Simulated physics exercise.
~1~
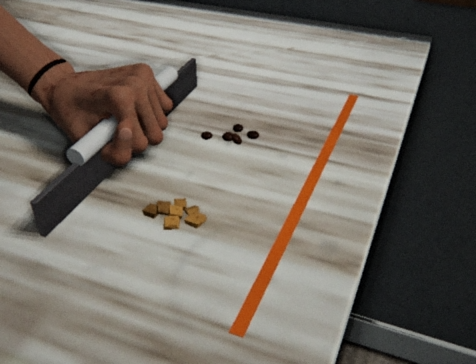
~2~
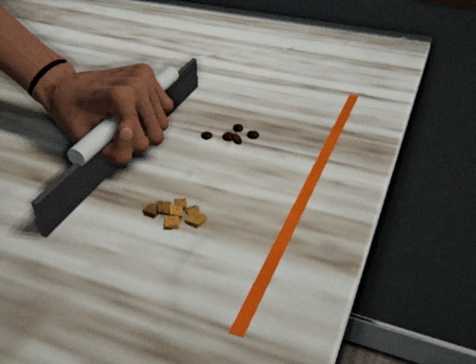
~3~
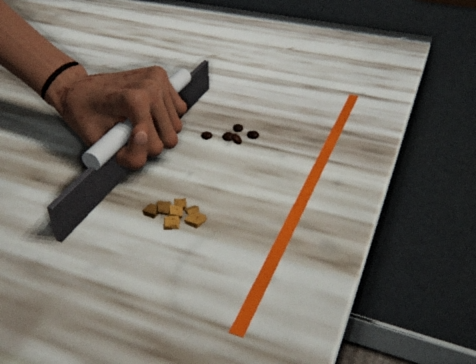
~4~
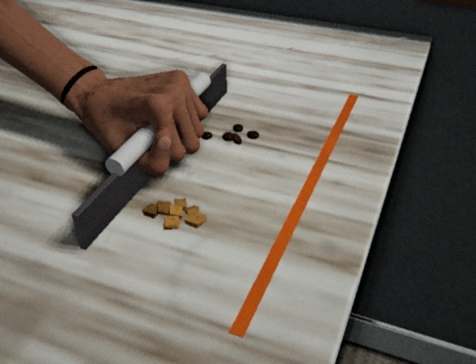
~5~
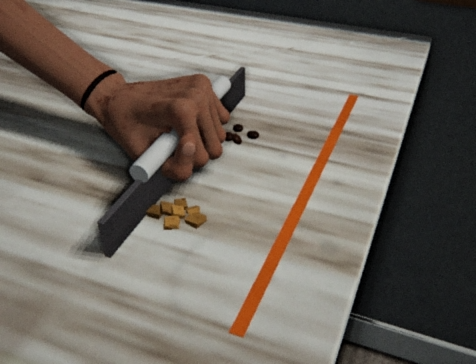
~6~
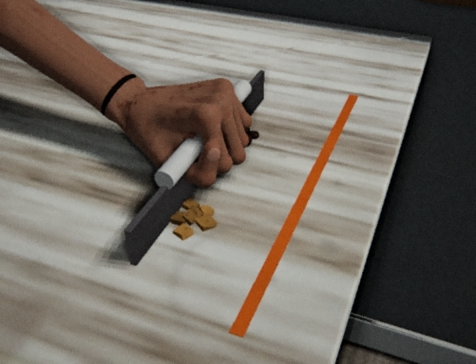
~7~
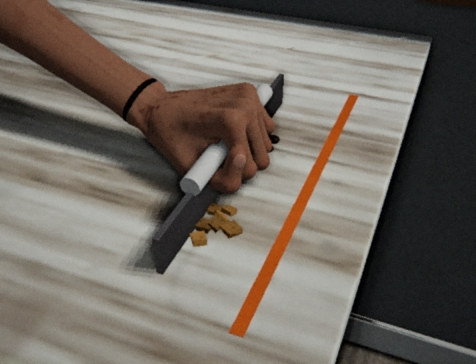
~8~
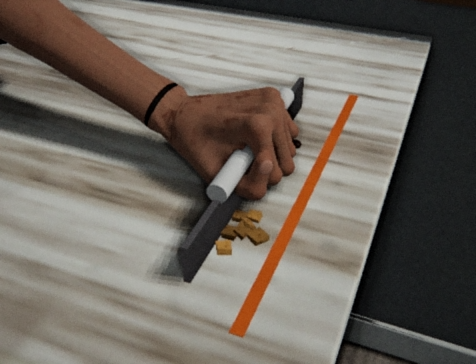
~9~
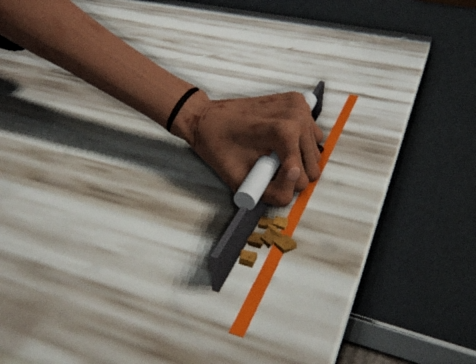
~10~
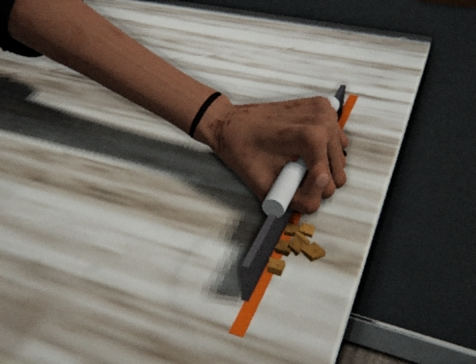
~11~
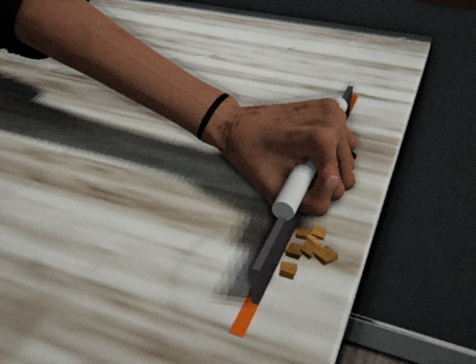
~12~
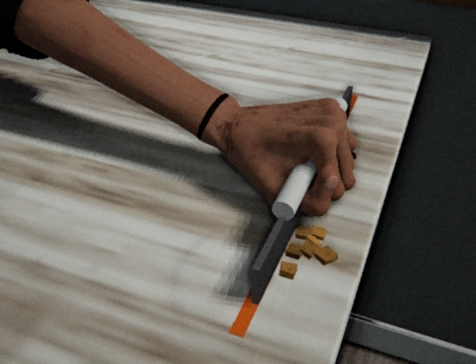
A hand gripping a scraper slid it rightward across a streaky tabletop, pushing along a small pile of dark bits and then some tan squares, and stopped on the orange tape with the squares just past it, still on the table.
